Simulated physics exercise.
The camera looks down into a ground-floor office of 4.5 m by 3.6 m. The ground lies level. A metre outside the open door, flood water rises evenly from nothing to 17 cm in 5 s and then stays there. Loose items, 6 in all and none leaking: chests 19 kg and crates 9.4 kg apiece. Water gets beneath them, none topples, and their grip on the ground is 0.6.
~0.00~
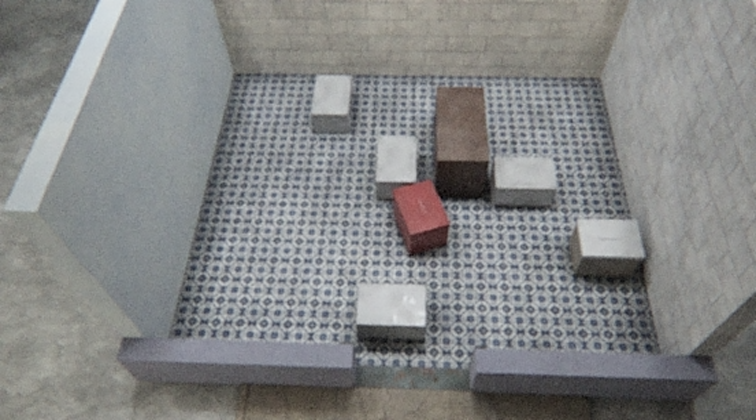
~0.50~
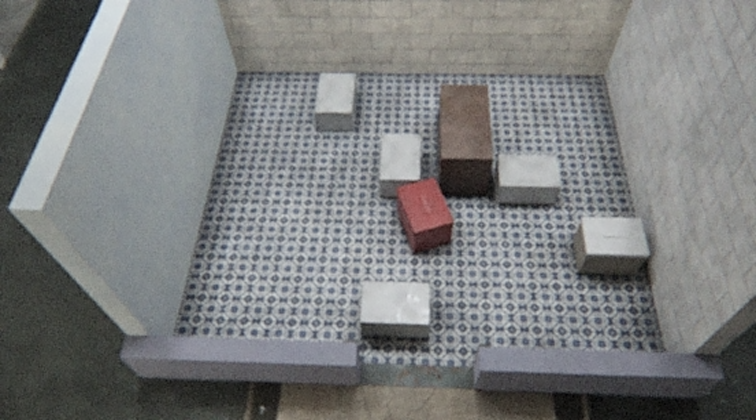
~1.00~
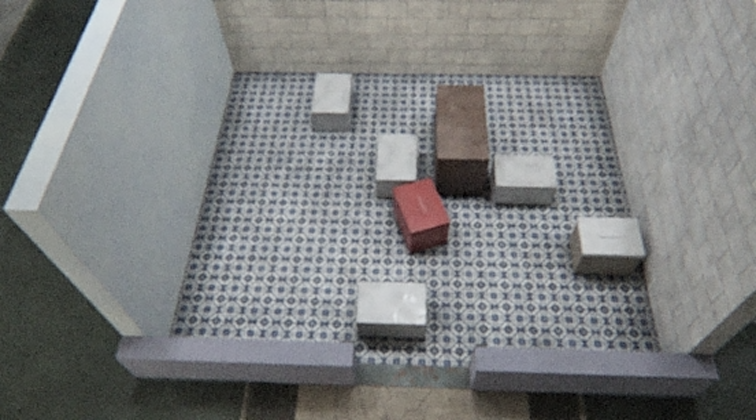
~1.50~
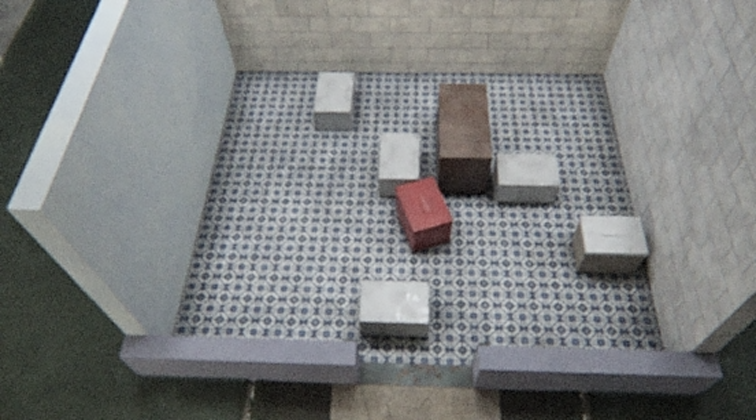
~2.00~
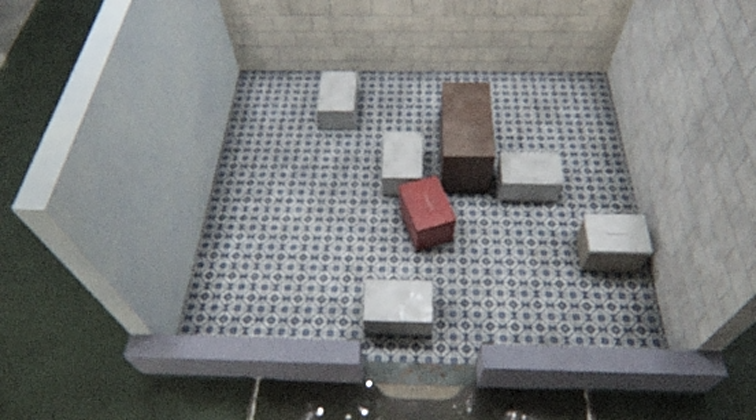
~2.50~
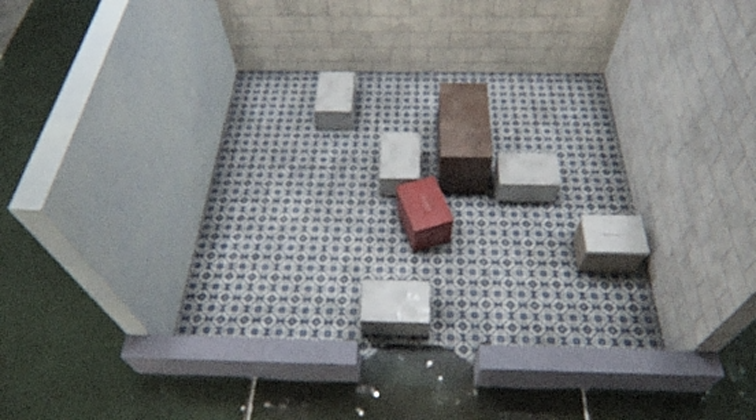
The clip opens on a view down into a tiled room holding a red chest, a tall brown block and several pale boxes. Outside, dark water spreads over the pale ground, then covers the strip before the doorway and reaches the opening, glinting, while everything inside stays put.
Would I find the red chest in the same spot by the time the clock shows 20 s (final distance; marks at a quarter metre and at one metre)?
Red chest gets carried off.
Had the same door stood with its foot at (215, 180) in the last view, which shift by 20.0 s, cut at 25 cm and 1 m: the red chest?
In that case the red chest travels far.
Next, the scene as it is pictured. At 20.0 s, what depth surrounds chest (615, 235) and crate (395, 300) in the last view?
Roughly 9 and 10 cm.
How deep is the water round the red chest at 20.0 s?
Roughly 9 cm.
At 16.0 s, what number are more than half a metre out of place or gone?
By then 4.
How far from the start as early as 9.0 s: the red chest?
Roughly 0 cm by then.
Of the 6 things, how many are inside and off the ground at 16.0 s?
5 of them.
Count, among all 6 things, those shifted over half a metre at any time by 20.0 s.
I count 6.
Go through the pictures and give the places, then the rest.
The first picture shows the red chest at (421, 206), on the bottom; 0.0 m2 under water; 0 of 6 have shifted.
The second picture shows the red chest at (425, 205), on the bottom; water covers 0.0 m2; 0 of 6 have shifted.
The third picture shows the red chest at (421, 205), on the bottom; water covers 0.0 m2; 0 of 6 have shifted.
The fourth picture shows the red chest at (424, 204), on the bottom; 0.0 m2 under water; 0 of 6 have shifted.
The fifth picture shows the red chest at (427, 202), on the bottom; 0.0 m2 under water; 0 of 6 have shifted.
The sixth picture shows the red chest at (424, 203), on the bottom; water covers 0.1 m2; 0 of 6 have shifted.
After 4.0 s the red chest is near (424, 203), 0.0 m from its start, aground; 0 afloat.
After 9.0 s the red chest is near (424, 203), 0.0 m from its start, aground; 0 afloat.
After 16.0 s the red chest is near (536, 192), 1.1 m from its start, afloat; 5 afloat.
After 20.0 s the red chest is near (639, 267), 2.0 m from its start, aground; 5 afloat.
